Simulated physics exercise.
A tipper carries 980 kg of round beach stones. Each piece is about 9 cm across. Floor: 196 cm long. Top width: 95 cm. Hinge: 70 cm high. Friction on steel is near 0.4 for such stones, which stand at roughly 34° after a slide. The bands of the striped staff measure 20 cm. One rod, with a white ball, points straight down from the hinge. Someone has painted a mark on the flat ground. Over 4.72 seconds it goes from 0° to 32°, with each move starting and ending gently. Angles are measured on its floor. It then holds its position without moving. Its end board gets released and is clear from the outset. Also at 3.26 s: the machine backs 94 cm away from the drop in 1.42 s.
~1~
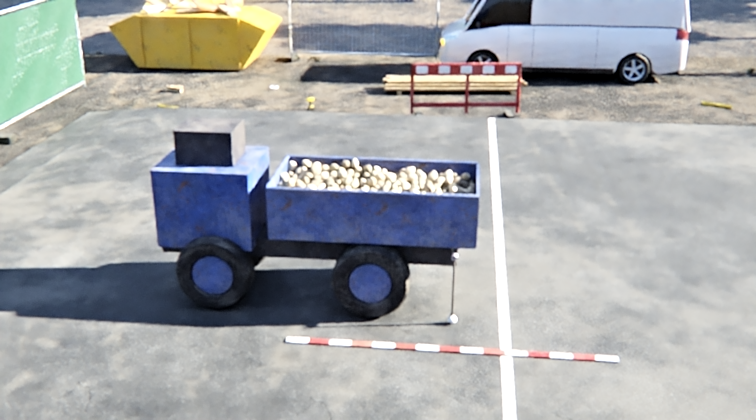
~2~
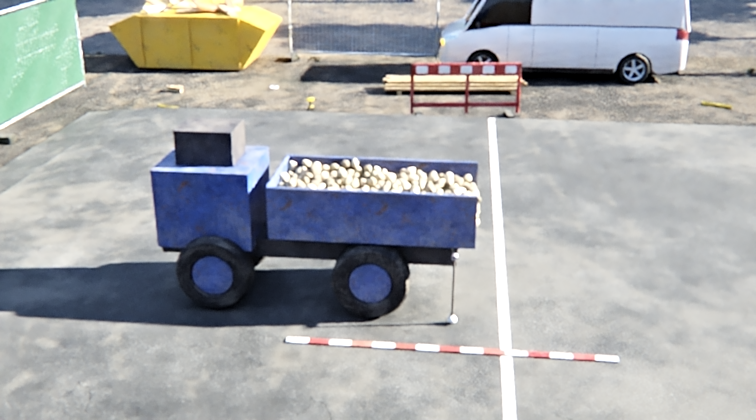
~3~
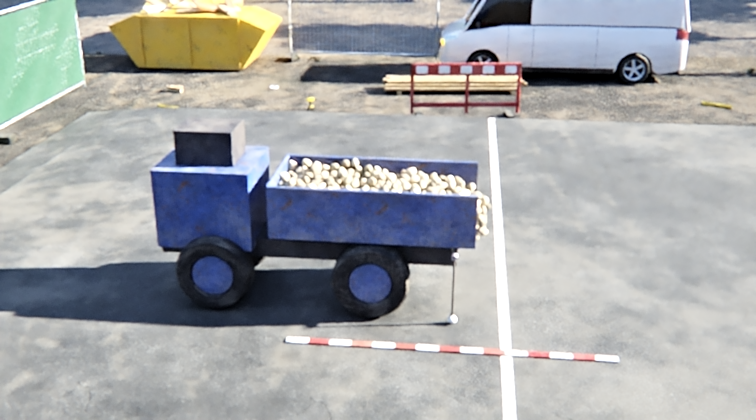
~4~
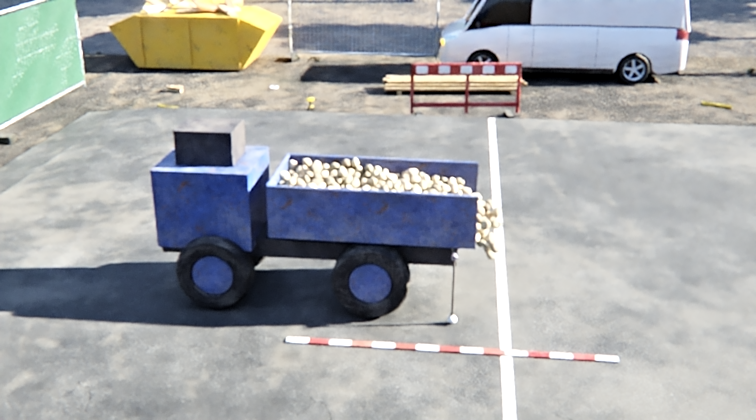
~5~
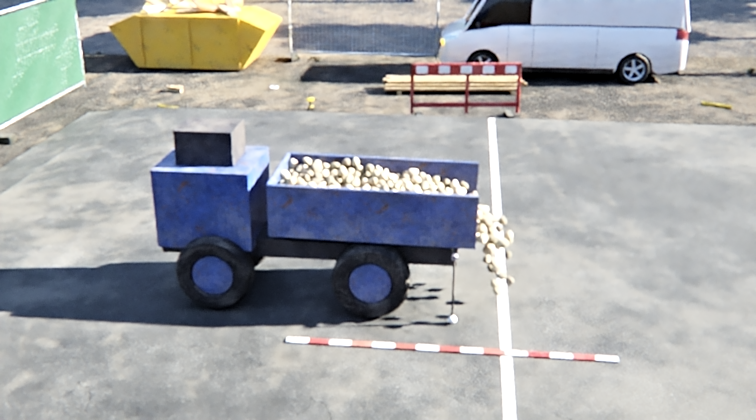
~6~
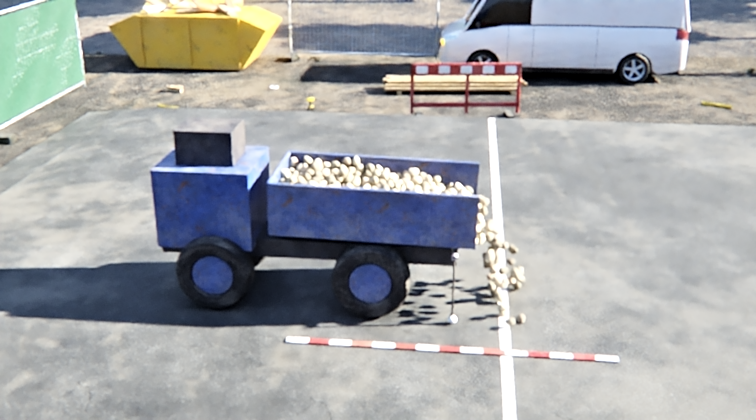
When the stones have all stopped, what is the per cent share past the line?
The share is about 50 per cent.
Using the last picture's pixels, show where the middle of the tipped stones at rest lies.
In the last view, about (506, 291).
A little later the floor is at 27°; 42 % in the body, 22 % short of the line, 36 % past the line; the foremost stones are at (604, 314).
Then the floor is at 32°; 0 % in the body, 48 % short of the line, 52 % past the line; the foremost stones are at (640, 302).
Later still the floor is at 32°; 0 % in the body, 48 % short of the line, 52 % past the line; the foremost stones are at (640, 302).
In the end the floor is at 32°; 0 % in the body, 48 % short of the line, 52 % past the line; the foremost stones are at (640, 302).
